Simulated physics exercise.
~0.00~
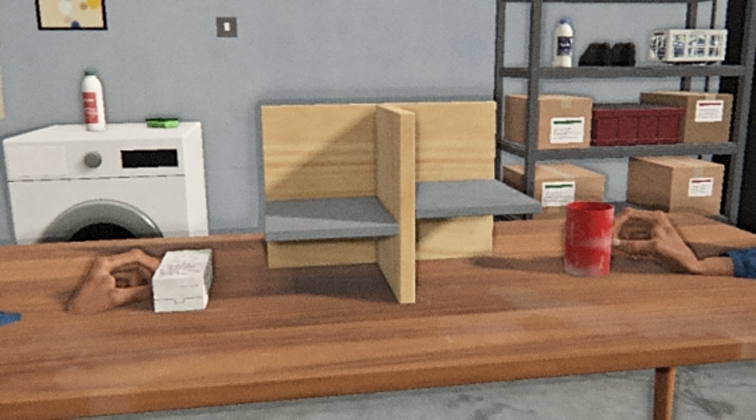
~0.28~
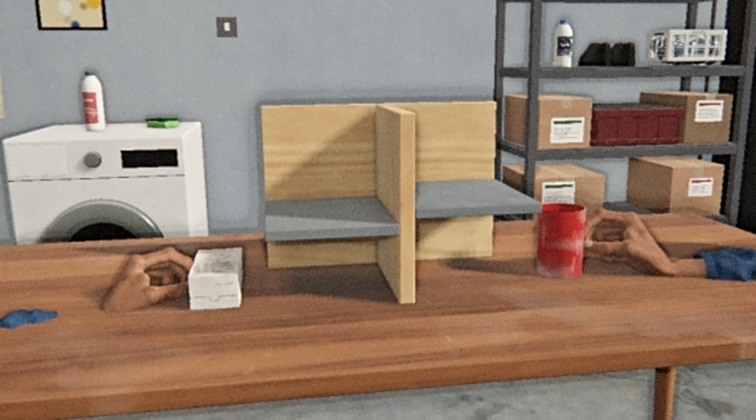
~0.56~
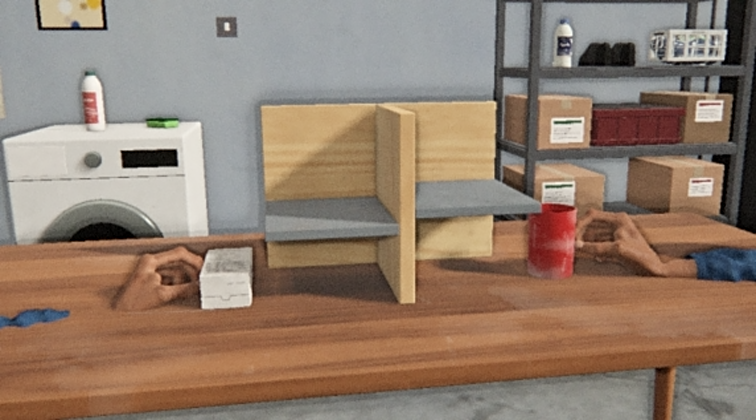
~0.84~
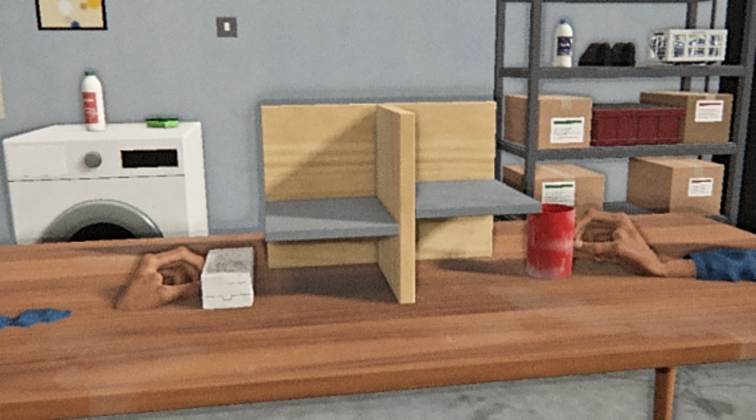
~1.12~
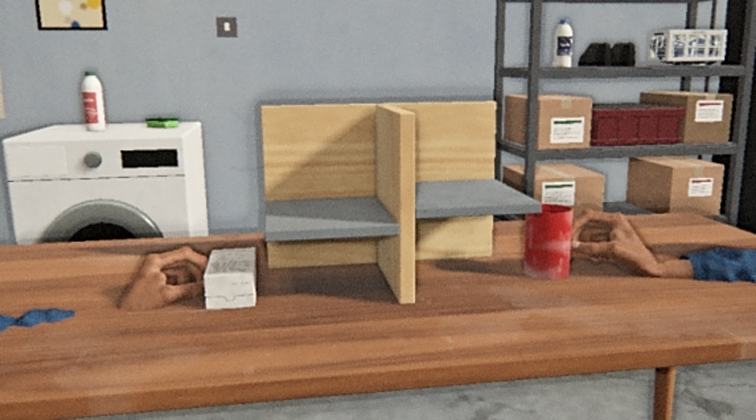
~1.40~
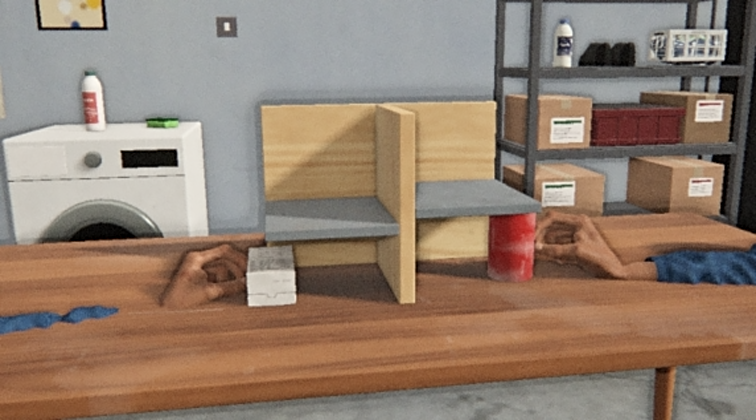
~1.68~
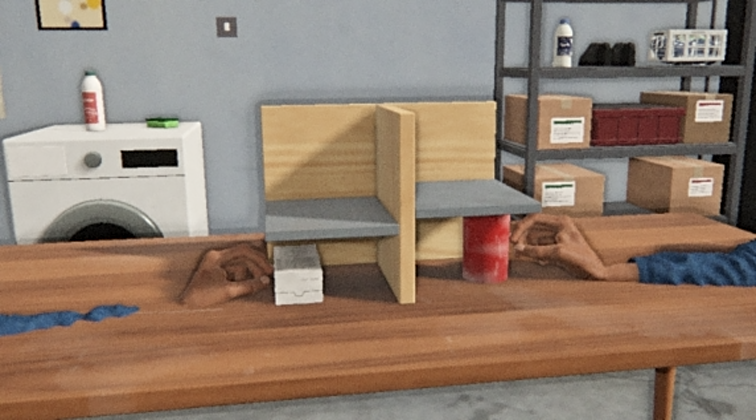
In a laundry room, two hands sliding a white carton and a red beaker inward across a table, both ending under grey shelves.
